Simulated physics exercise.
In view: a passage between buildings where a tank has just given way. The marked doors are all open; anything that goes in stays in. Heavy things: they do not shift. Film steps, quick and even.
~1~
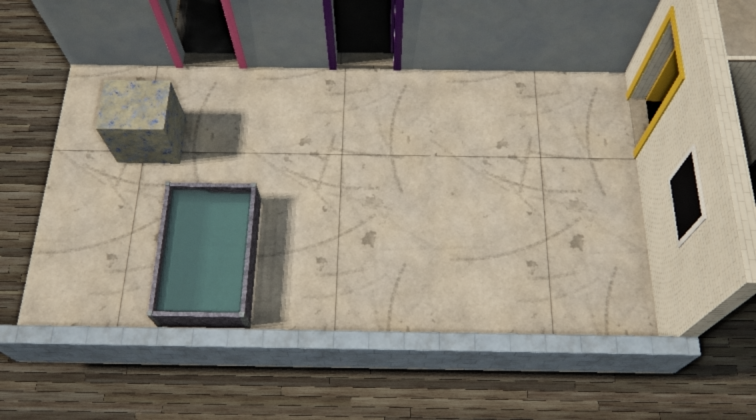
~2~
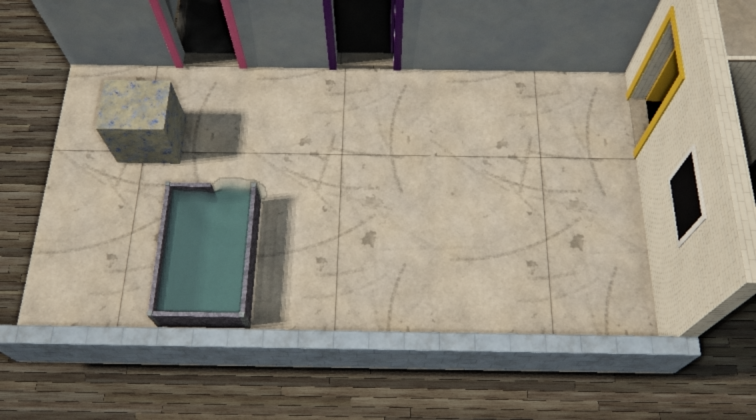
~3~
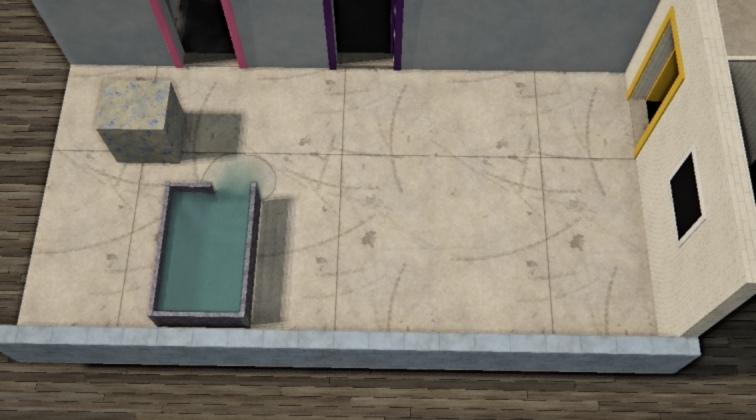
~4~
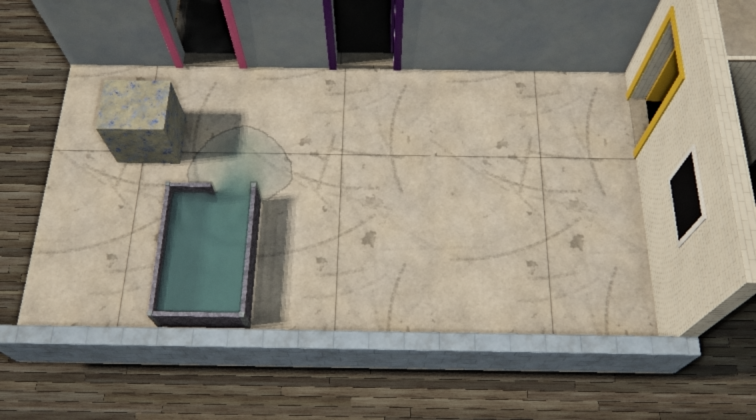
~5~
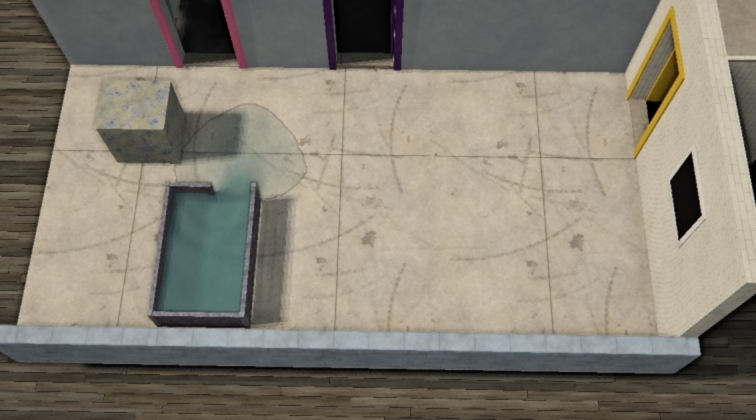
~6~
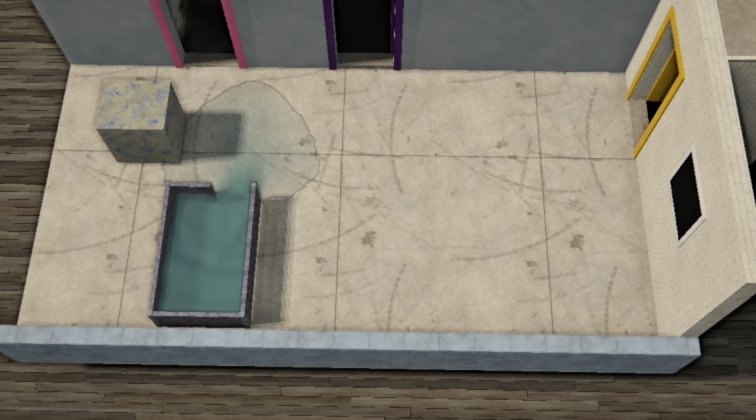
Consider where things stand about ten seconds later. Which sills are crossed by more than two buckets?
The purple door sill is not crossed by that much. The pink door sill is crossed by more than that. The yellow door sill is not crossed by that much.
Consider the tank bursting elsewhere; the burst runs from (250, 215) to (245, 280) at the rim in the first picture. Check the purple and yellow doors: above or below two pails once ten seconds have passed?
The purple door keeps below it, the yellow door keeps below it.
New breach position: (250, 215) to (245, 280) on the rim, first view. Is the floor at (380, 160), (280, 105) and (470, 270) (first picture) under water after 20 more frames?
Respectively: Drenched, parched and drenched.
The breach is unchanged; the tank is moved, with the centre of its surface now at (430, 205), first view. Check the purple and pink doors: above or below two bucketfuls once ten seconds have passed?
Taking them in turn, the purple one stays safely beneath while the pink one stays safely beneath.
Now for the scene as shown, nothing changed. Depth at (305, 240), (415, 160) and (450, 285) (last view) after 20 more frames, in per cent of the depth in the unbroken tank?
Around 0, 2 and 0 percent, in that order.
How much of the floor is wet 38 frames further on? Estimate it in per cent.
Roughly 40 %.
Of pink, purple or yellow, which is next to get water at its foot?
The door marked pink.
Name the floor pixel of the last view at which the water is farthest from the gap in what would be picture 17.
I'd say near (436, 79).
A moment on, water covers 15 % of the floor; the purple door not reached, the pink door under two buckets in, the yellow door not reached.
Next, water covers 15 % of the floor; the purple door wet at the sill, nothing in, the pink door over two buckets in, the yellow door not reached.
Then, water covers 25 % of the floor; the purple door wet at the sill, nothing in, the pink door far over two buckets in, the yellow door not reached.
Later, water covers 40 % of the floor; the purple door wet at the sill, nothing in, the pink door far over two buckets in, the yellow door wet at the sill, nothing in.
In the end, water covers 45 % of the floor; the purple door wet at the sill, nothing in, the pink door far over two buckets in, the yellow door wet at the sill, nothing in.
